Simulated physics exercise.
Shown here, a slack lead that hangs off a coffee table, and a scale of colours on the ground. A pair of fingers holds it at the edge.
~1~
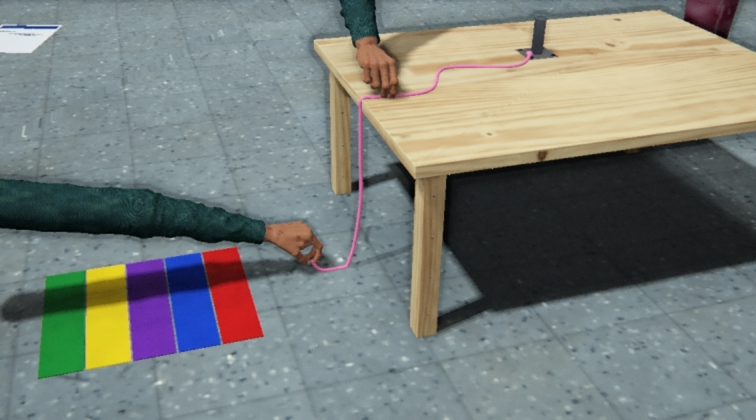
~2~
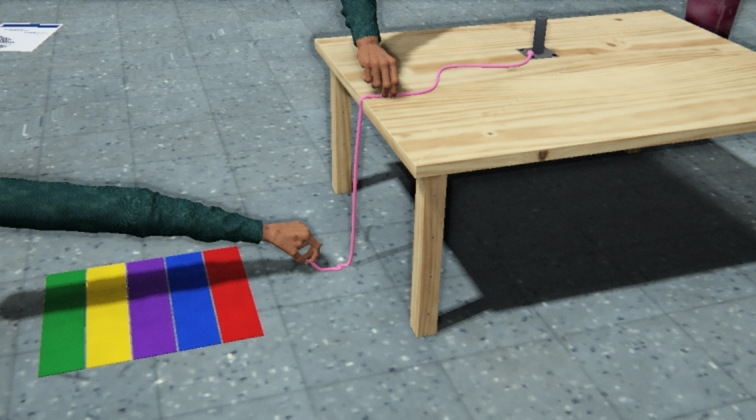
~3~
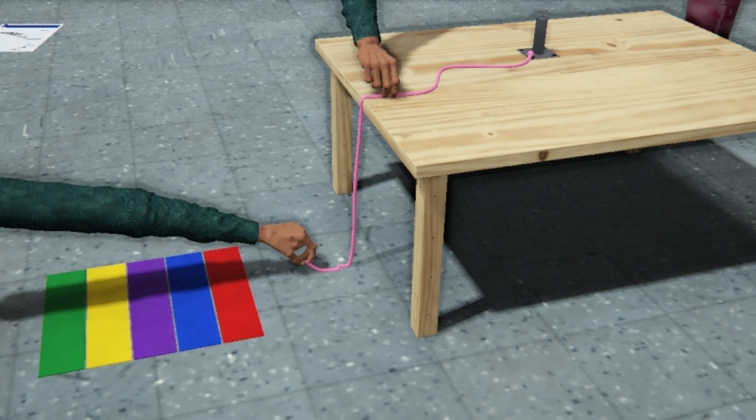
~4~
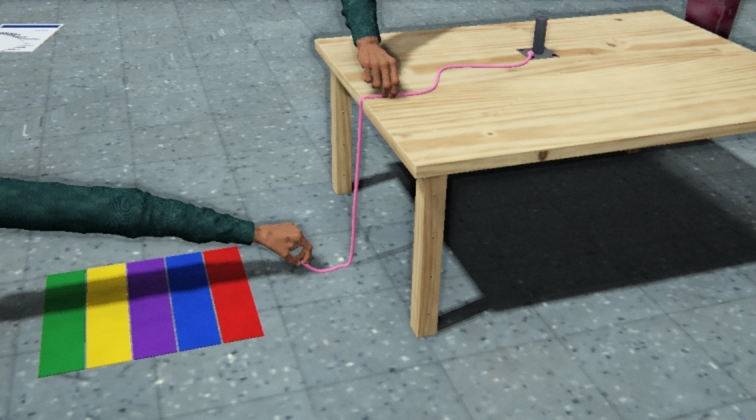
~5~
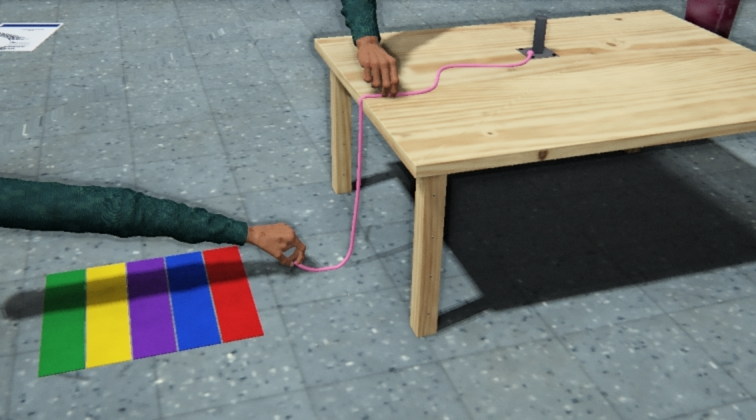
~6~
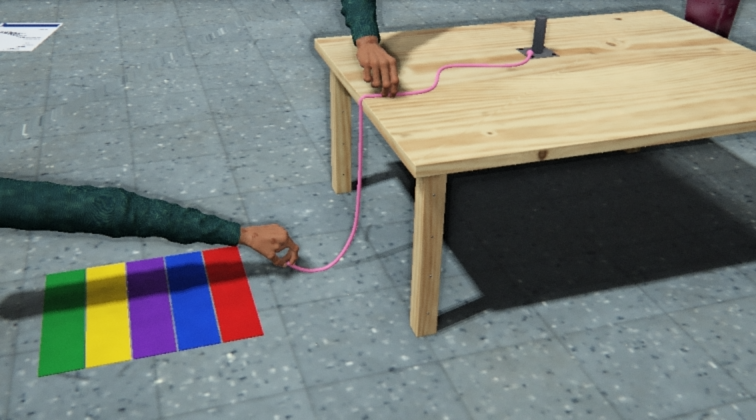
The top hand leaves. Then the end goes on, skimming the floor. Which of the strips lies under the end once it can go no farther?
The purple one.
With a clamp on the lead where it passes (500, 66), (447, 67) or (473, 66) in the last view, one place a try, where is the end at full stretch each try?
Approximately (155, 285), (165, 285) and (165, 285), respectively.
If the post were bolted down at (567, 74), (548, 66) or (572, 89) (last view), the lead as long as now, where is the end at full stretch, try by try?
It works out at around (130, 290), (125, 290) and (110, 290) for the three tries.
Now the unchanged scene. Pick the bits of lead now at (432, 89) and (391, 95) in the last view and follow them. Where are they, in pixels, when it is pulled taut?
Point one: (388, 86); point two: (349, 101).
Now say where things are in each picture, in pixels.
End (312, 260); red (239, 321); blue (197, 329); purple (153, 337); yellow (108, 345); green (62, 354), in the first frame.
End (310, 260); lead through (522, 64) (455, 67) (429, 91) (361, 112) (355, 182) (352, 250), in the second frame.
End (306, 261), in the third frame.
End (302, 262); lead through (523, 64) (455, 67) (429, 91) (361, 112) (357, 182) (352, 250), in the fourth frame.
End (295, 262), in the fifth frame.
End (288, 263); lead through (522, 64) (454, 66) (429, 90) (361, 112) (360, 181) (346, 249), in the sixth frame.
Soon after, end near (213, 275); over red.
After that, end near (170, 282); over blue.
At the stop, end near (144, 287); over purple. It gets as far as the purple strip.
